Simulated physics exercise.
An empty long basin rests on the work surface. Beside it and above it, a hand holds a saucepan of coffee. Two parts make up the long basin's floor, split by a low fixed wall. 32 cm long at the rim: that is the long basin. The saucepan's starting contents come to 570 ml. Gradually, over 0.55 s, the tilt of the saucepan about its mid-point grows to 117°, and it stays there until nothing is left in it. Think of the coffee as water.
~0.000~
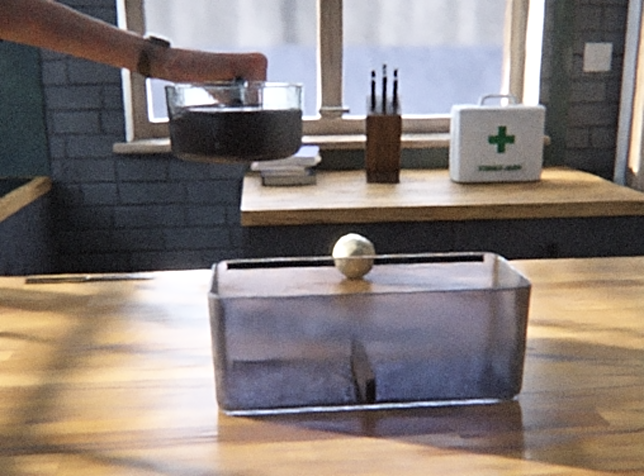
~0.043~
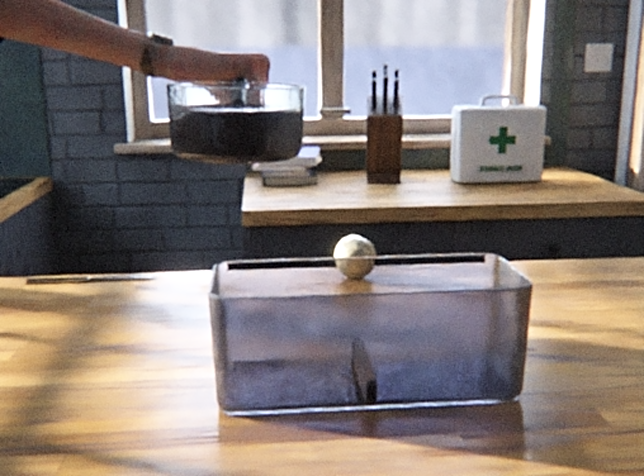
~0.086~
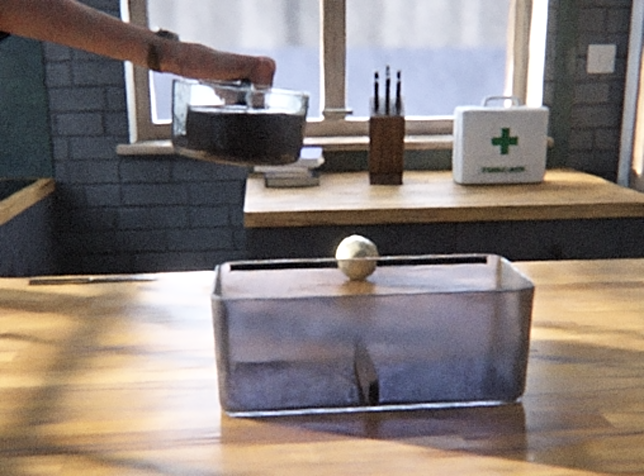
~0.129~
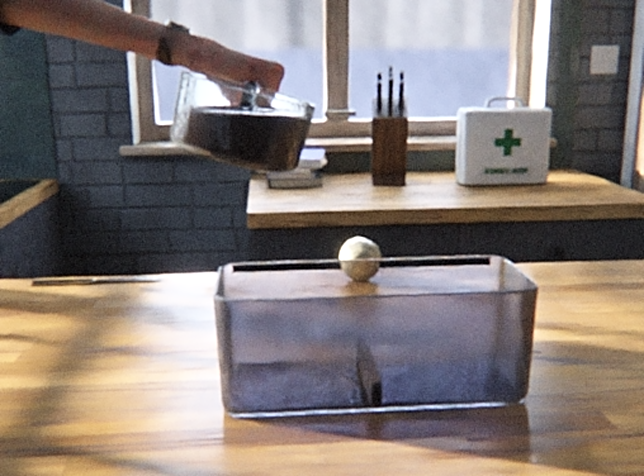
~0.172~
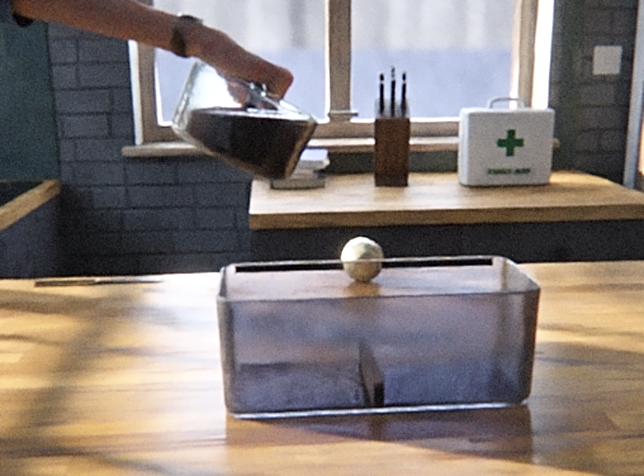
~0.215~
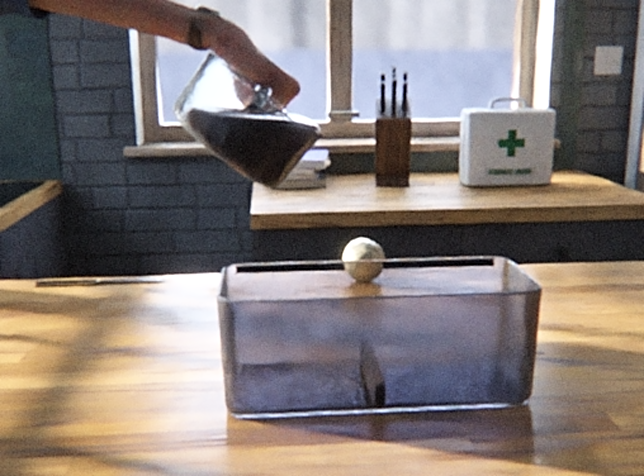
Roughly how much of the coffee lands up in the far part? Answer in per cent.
Around 38 %.
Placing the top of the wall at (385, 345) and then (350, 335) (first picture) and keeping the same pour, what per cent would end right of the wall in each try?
One try each: Around 10 percent and then around 45 percent.
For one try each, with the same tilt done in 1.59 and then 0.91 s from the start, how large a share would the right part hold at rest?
In turn about 60 and 50 per cent.
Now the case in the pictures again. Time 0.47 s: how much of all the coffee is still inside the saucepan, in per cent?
Around 14 percent.
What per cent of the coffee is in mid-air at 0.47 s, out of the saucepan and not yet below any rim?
Roughly 54 percent.
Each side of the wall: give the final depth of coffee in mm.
Left 18 mm, right 12 mm.
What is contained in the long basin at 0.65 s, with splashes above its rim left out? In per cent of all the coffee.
Close to 94 in a hundred.
Then, 0.47 s in, the tilt is 110° and 15 per cent is still to pour, 18 is left of the wall and 13 right of it.
Then, 0.65 s in, the tilt is 117° and 1 per cent is still to pour, 59 is left of the wall and 34 right of it.
Then, 0.84 s in, the tilt is 117° and 0 per cent is still to pour, 57 is left of the wall and 37 right of it.
Then, 1.05 s in, the tilt is 117° and 0 per cent is still to pour, 57 is left of the wall and 38 right of it.
Finally, 57 per cent lies left of the wall, 38 right of it and 4 outside.
